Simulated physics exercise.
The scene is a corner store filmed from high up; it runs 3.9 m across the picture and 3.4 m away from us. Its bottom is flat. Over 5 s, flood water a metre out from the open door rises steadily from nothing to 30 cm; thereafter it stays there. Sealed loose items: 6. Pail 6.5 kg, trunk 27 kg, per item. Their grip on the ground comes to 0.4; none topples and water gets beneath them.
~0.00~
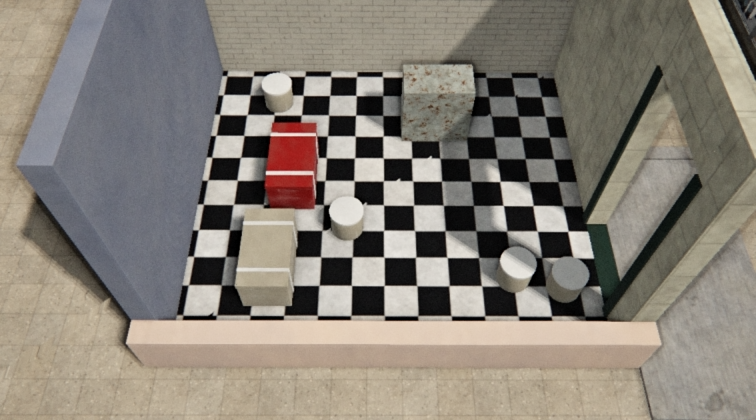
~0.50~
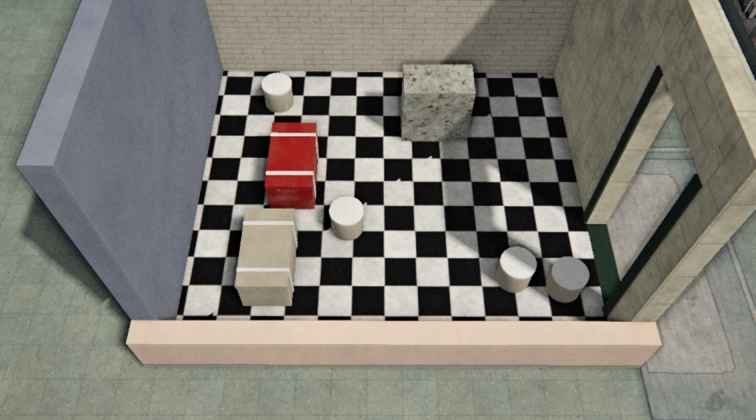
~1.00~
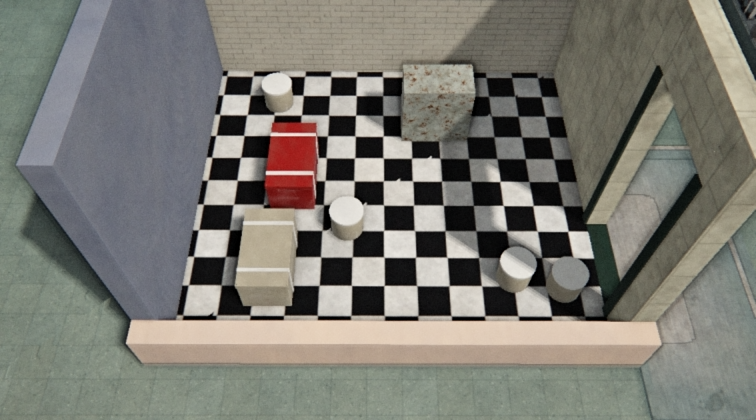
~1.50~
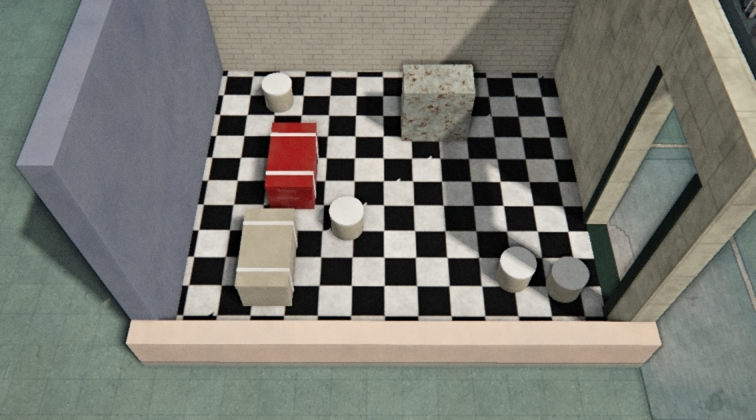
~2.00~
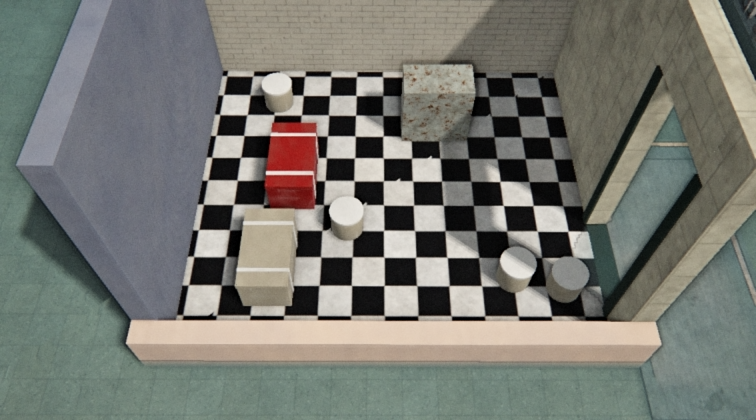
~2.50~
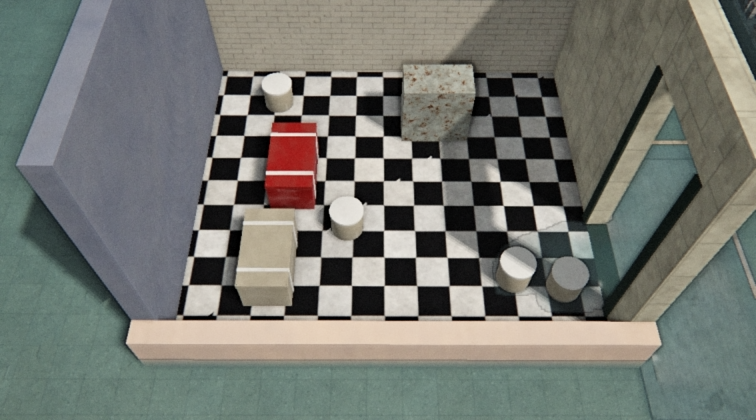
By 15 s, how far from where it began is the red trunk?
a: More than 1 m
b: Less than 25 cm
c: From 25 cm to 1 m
More than 1 m (a).
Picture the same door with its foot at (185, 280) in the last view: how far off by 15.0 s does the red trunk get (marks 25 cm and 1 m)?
Well, the red trunk really gets moving far.
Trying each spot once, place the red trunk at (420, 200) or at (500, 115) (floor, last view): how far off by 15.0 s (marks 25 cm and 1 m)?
Results in order: It ends up well away; it ends up well away.
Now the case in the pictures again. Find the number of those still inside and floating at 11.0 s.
It comes to 6 of them.
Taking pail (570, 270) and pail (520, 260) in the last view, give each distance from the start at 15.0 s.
300 cm and 200 cm respectively.
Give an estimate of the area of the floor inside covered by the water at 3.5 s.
I'd estimate close to 3.0 m2.
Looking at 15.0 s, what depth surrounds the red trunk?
Depth approx. 16 cm.
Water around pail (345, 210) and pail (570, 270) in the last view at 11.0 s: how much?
Roughly 19 and 17 cm.
After 3.5 s the red trunk is near (292, 153), 0.0 m from its start, aground; 0 afloat.
After 6.8 s the red trunk is near (240, 137), 0.6 m from its start, aground; 4 afloat.
After 11.0 s the red trunk is near (360, 79), 1.1 m from its start, afloat; 6 afloat.
After 15.0 s the red trunk is near (372, 65), 1.4 m from its start, afloat; 6 afloat.
